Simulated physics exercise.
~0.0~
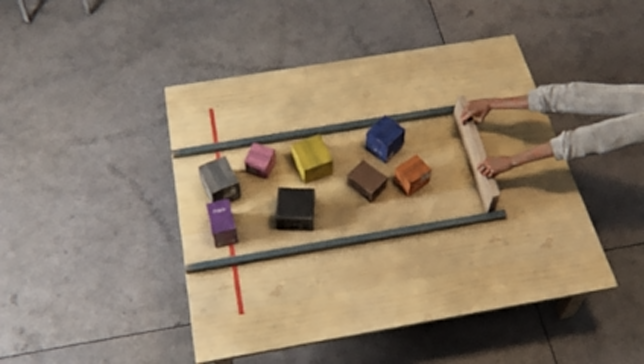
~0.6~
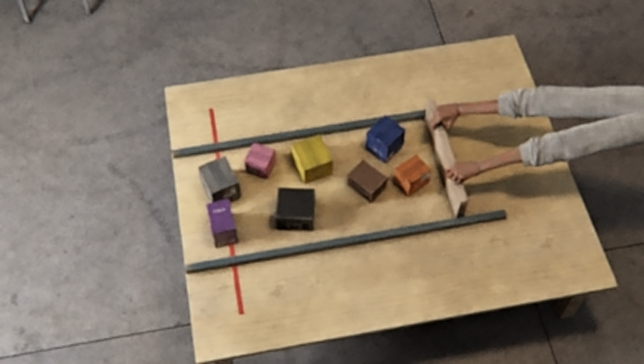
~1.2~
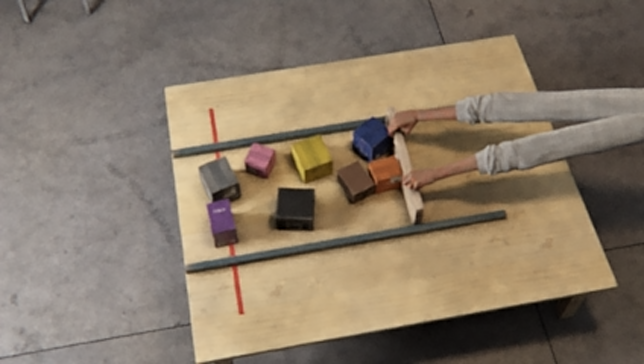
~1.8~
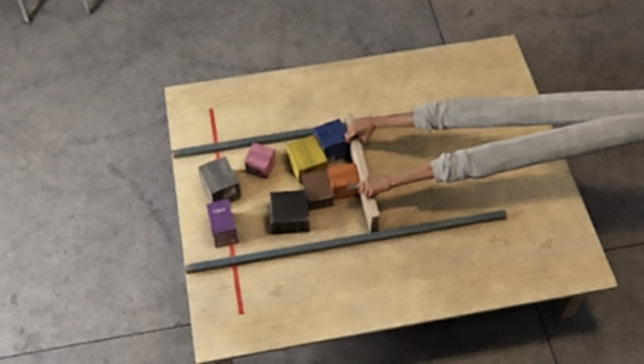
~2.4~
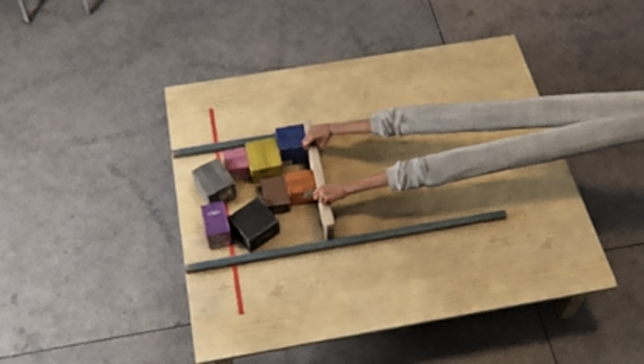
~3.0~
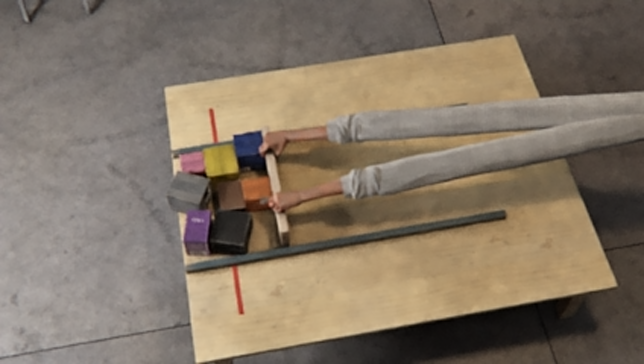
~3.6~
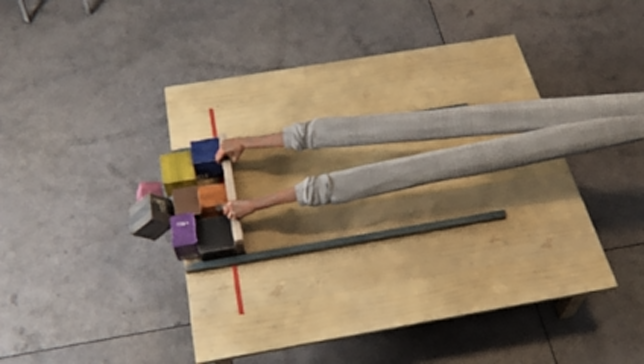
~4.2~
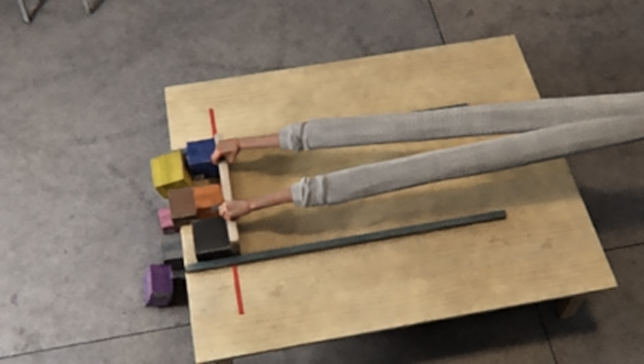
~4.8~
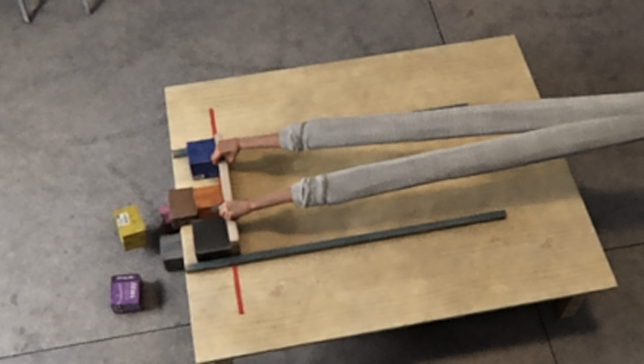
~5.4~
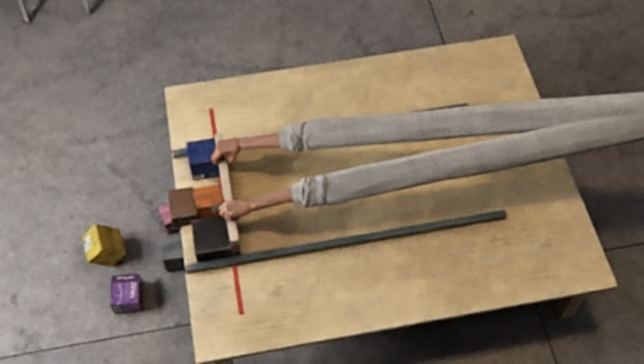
A plank pushed by two hands slid left across a wooden table, gathering scattered colored boxes and shoving them past a red line until it stopped, and the yellow and purple ones tumbled to the floor while blue, orange, brown and black stayed up.
